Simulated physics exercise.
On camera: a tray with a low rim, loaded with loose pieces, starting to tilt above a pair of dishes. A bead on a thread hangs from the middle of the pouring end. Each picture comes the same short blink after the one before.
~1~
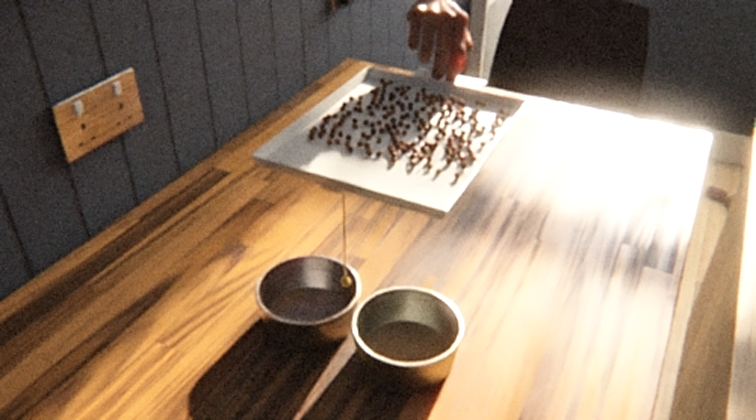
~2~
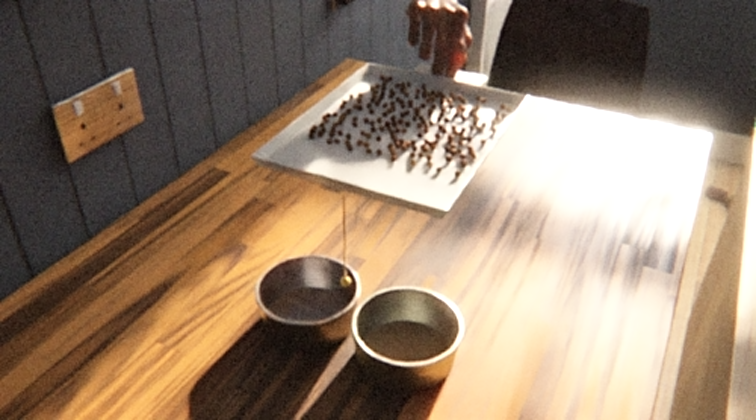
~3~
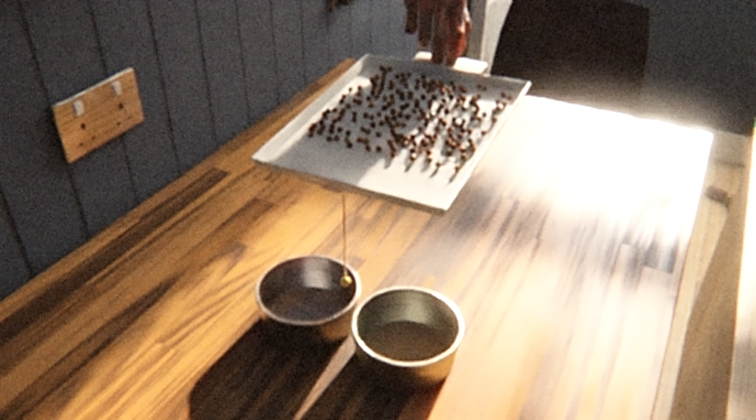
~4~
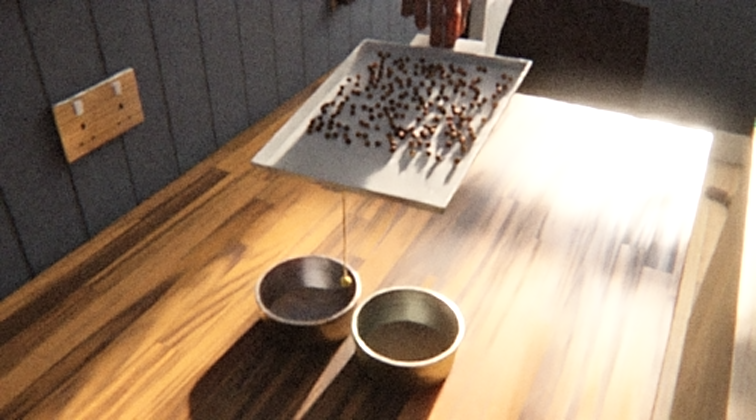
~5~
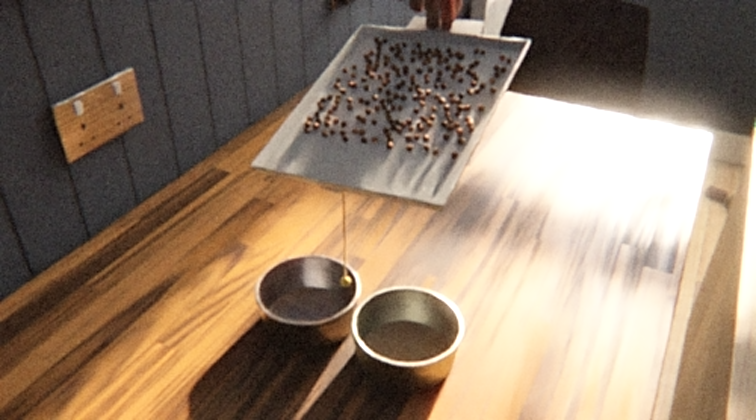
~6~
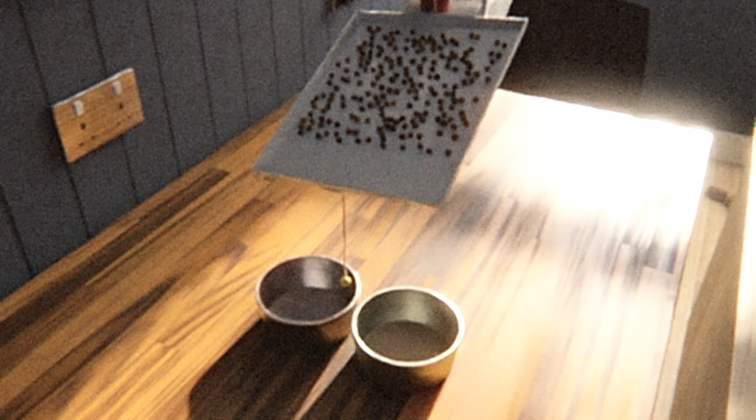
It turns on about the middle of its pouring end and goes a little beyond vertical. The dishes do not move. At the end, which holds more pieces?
The left one ends fuller.
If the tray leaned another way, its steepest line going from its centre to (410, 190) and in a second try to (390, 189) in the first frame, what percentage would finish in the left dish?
About 0 and 0 per cent.
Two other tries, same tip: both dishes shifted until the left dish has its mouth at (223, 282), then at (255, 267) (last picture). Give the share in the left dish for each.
First some 60, then 70 per cent.
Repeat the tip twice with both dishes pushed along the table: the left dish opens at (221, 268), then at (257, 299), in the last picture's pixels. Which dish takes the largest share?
At the first place the left dish, at the second the left one.
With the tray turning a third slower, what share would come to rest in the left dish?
About 60 per cent.
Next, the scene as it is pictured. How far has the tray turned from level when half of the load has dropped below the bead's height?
At some 70 degrees.
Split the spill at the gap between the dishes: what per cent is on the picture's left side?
Some 100 per cent.
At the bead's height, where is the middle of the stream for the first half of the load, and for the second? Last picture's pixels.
First near (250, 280), later near (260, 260).
Just after the last frame, tray tipped steeply; roughly a quarter on the tray; about a tenth in the left dish; about a tenth outside both; roughly half in the air.
A moment on, tray tipped past a quarter turn; just a few in the right dish; roughly a third in the left dish; roughly two thirds outside both; just a few in the air.
Further on, tray tipped past a quarter turn; just a few in the right dish; roughly a third in the left dish; roughly two thirds outside both.
When it is over, tray tipped past a quarter turn; just a few in the right dish; roughly a third in the left dish; roughly two thirds outside both.
